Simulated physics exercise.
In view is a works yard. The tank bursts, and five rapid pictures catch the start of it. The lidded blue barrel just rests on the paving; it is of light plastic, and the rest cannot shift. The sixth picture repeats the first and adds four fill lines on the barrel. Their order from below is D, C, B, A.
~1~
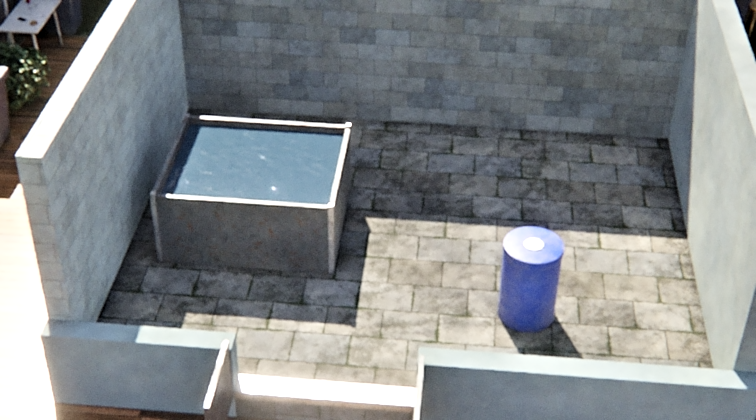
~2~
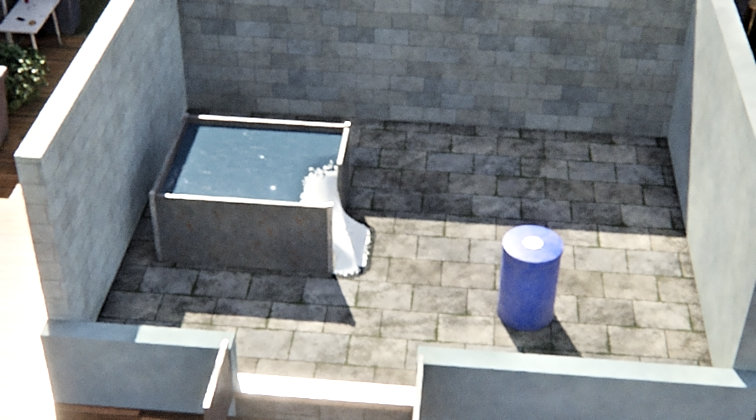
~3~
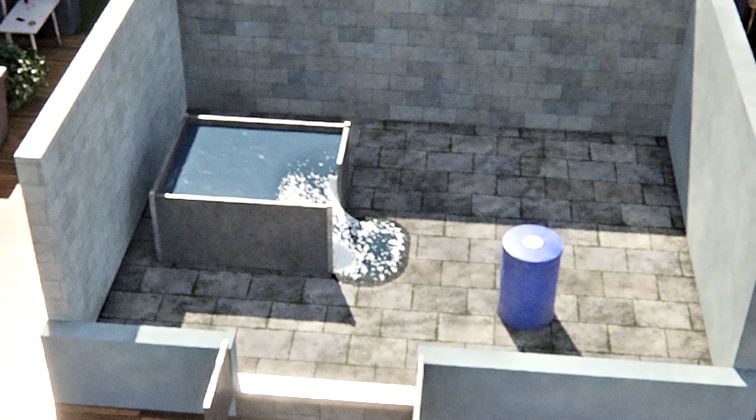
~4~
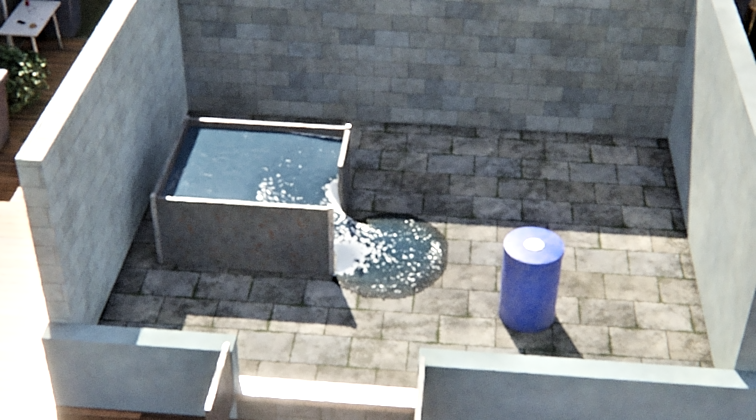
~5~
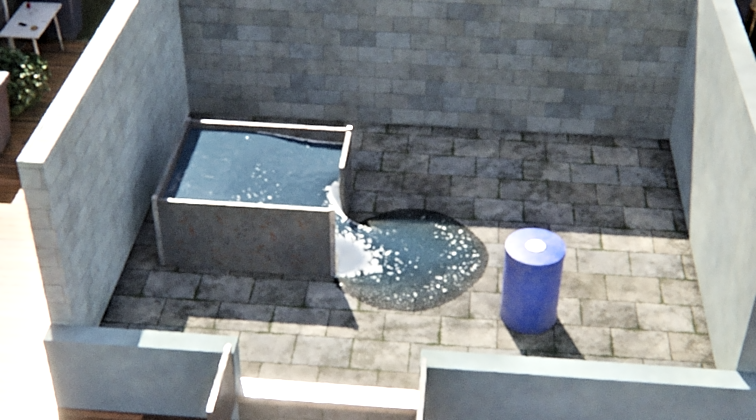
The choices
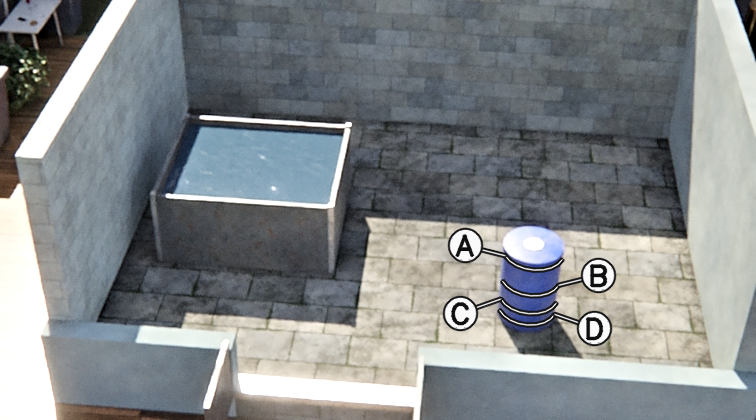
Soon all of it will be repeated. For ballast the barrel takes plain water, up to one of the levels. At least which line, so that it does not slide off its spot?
Take B.
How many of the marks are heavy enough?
Two of the four.
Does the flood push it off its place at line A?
No.
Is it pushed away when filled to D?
Yes, that goes wrong.
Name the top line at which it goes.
Line C.
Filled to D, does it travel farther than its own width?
Yes, it does.
On the marked copy, A at (533, 270); B at (530, 295); C at (528, 313); D at (527, 325); from the bottom up D, C, B, A.
If A is chosen, it does not move.
If B is chosen, it does not move.
If C is chosen, it is pushed about half its own width away.
If D is chosen, it is pushed about twice its own width away.
